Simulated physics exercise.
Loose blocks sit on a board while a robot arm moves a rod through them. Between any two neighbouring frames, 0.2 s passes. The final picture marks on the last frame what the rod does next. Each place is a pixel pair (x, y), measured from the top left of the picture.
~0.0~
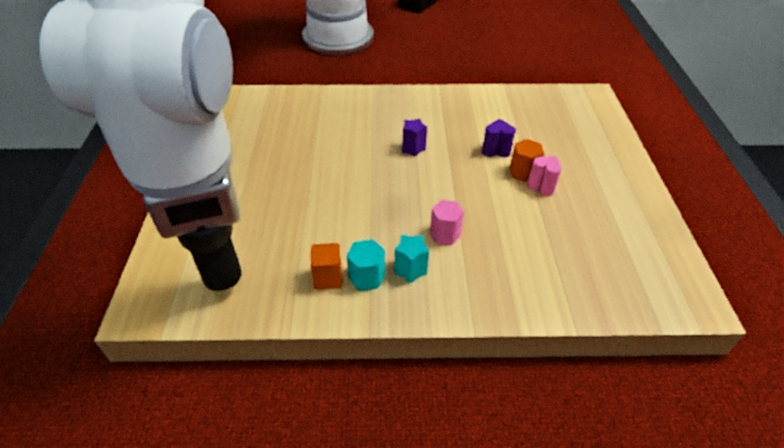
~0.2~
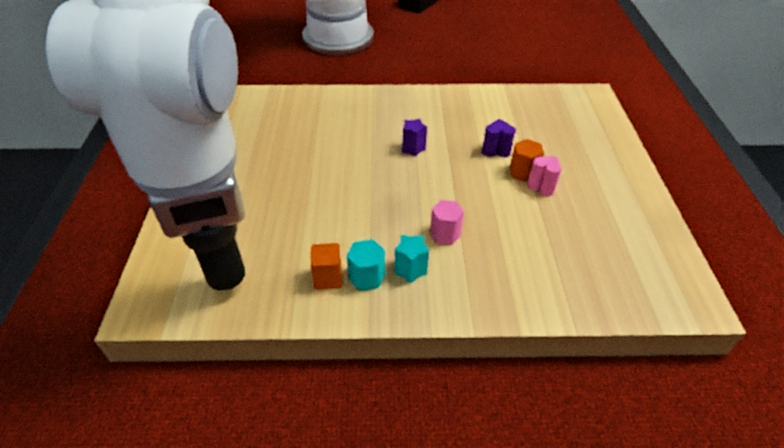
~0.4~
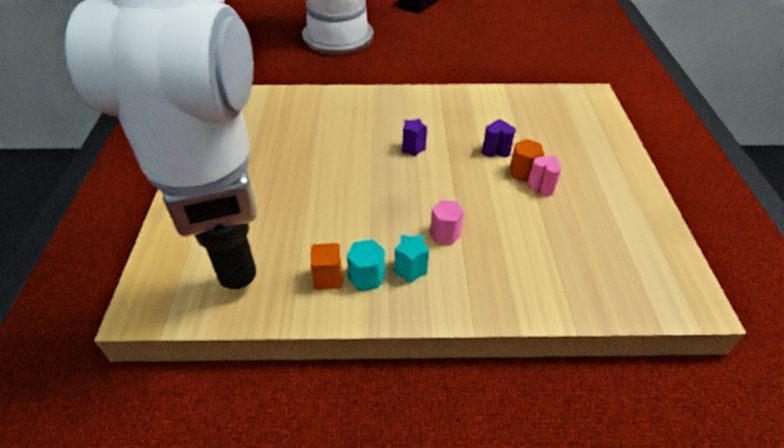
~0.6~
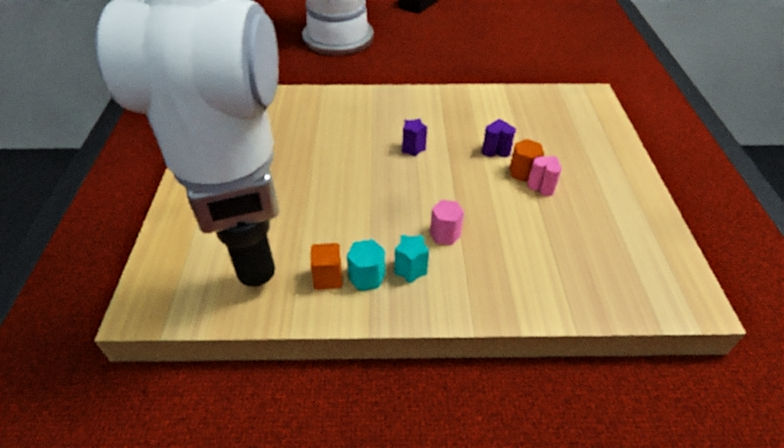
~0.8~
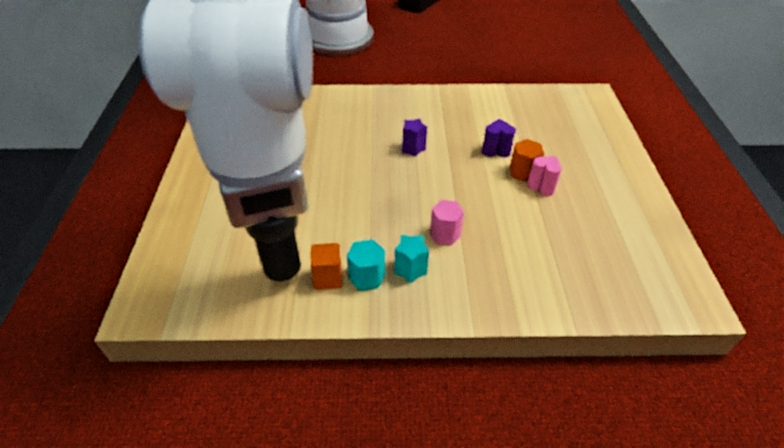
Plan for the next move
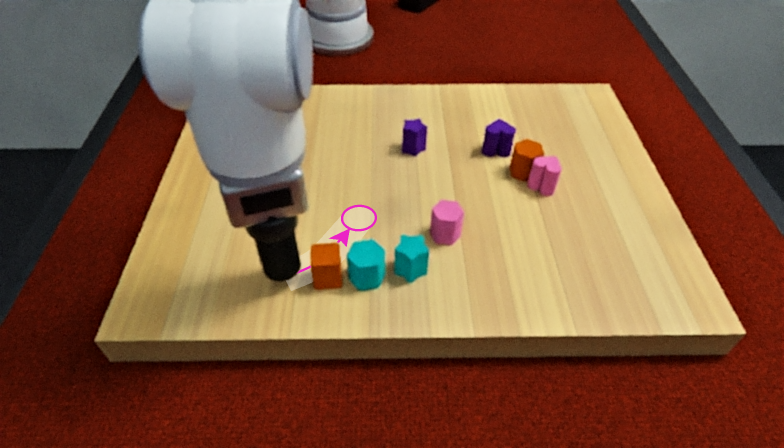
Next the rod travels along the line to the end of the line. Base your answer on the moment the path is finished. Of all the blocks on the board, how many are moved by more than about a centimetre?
There will be two blocks that move more than 1 cm.
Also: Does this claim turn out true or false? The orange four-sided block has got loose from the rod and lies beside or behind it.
Verdict: True.
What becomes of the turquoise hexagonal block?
It ends up somewhere else.
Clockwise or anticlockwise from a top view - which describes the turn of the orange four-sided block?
It turns clockwise.
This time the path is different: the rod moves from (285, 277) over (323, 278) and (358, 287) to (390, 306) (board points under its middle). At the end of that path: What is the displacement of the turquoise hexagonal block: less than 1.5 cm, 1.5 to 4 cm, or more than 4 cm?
My answer is that it shifts over 4 cm.
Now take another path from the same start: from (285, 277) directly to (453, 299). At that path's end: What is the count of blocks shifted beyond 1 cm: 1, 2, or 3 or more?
Three or more blocks move more than 1 cm.
The drawn path runs from (285, 277) over (318, 262) and (340, 240) to (359, 218).
The first path, step by step. One third of the way, rod at (317, 251); orange four-sided block at (344, 249), turned 35° clockwise; turquoise hexagonal block at (377, 254).
Two thirds of the way, rod at (340, 228); orange four-sided block at (348, 246), turned 45° clockwise; turquoise hexagonal block at (381, 255), turned 15° clockwise.
At the end, rod at (358, 207); orange four-sided block at (348, 246), turned 45° clockwise; turquoise hexagonal block at (381, 255), turned 15° clockwise; turquoise star-shaped block not moved.
